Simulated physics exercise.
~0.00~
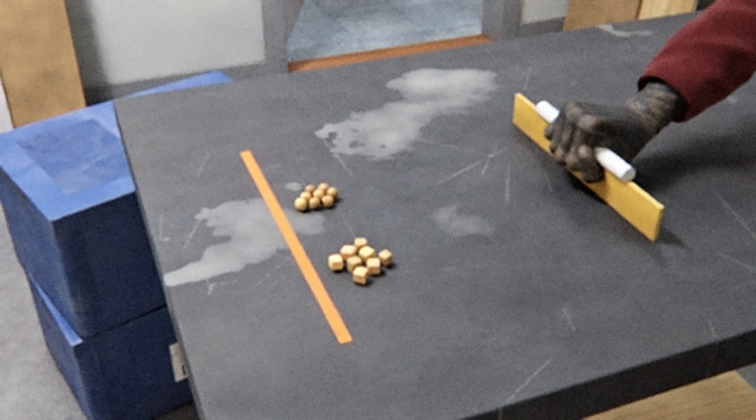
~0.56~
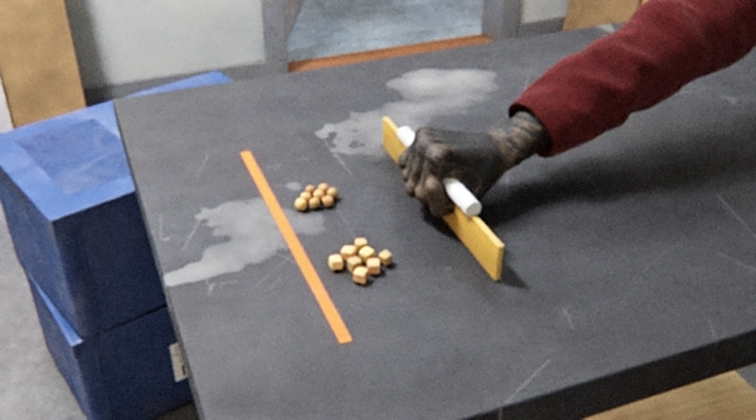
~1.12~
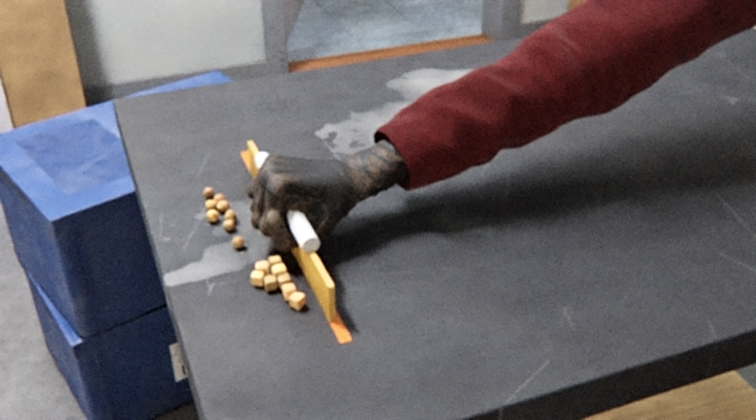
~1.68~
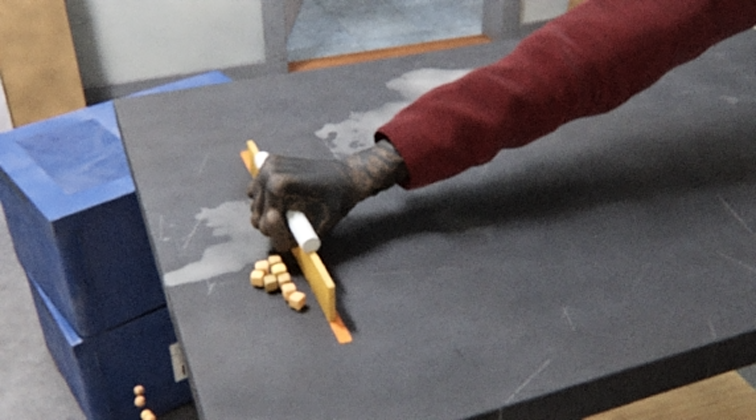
Gloved hand sliding a yellow scraper left to orange tape, pushing two clusters of small cubes, the farther cluster dropping off the table.
